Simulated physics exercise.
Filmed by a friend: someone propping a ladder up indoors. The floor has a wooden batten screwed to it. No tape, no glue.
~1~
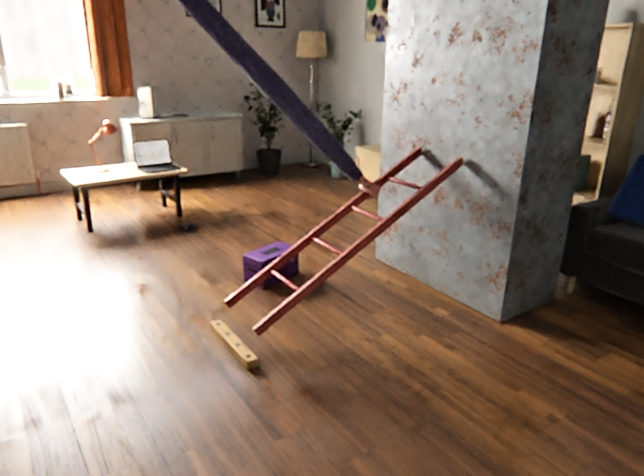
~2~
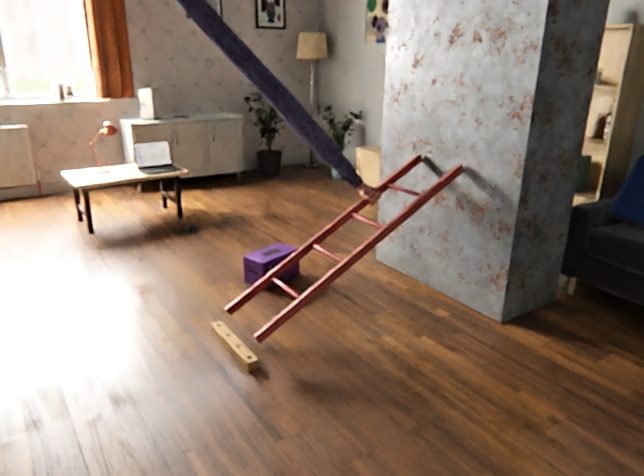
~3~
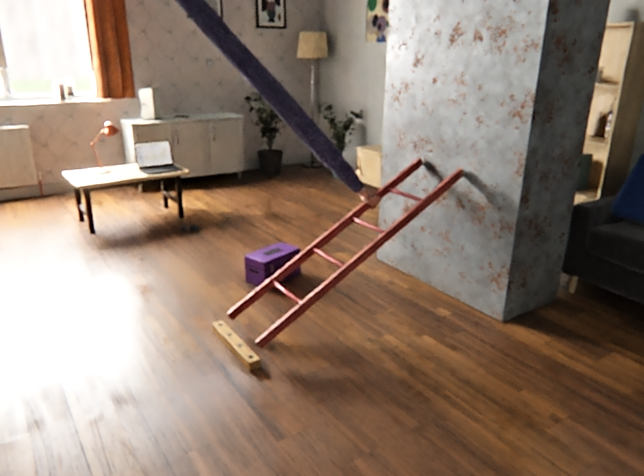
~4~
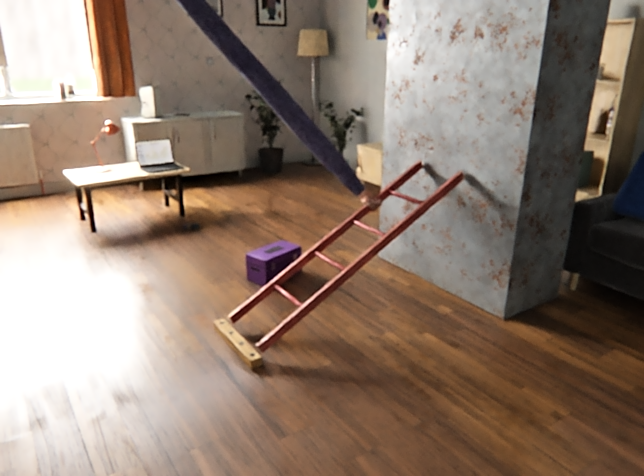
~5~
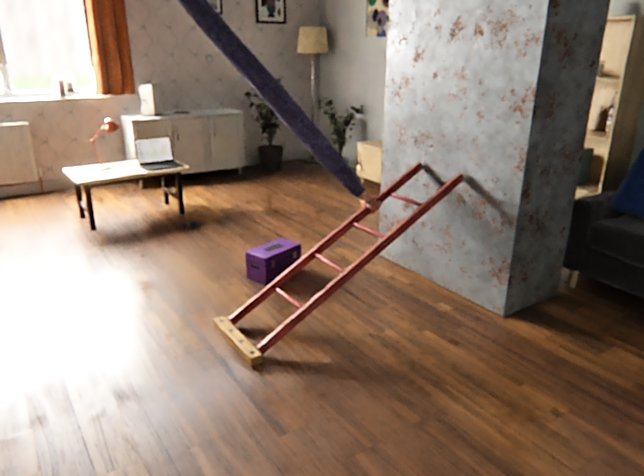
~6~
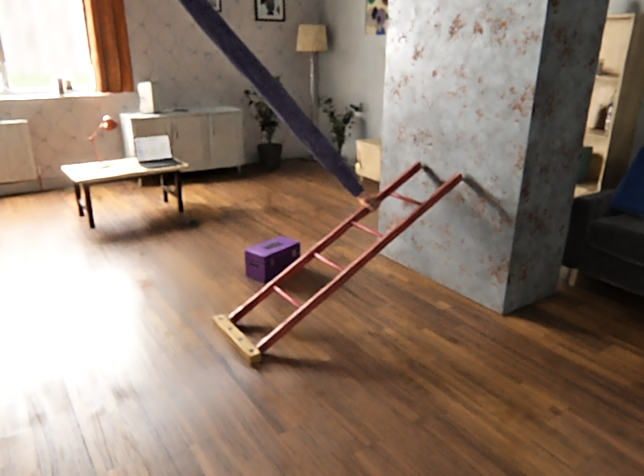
In a bright room with a wooden floor, seen from slightly above, a low table with a laptop stands at left before a pale cabinet. A red ladder, touched by a dark sleeved arm from the top, leans against a mottled grey pillar near a purple toolbox and a wooden batten. The arm lowers the ladder slightly until its feet meet the batten, while the view barely shifts.
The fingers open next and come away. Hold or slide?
I expect it will stand firm where it is.
Then, 0.10 s past the last view, red ladder moving near (349, 248).
Then, 0.28 s past the last view, red ladder at rest near (349, 247).
Finally, the red ladder remains leaning, near (349, 247); nothing else stirs.
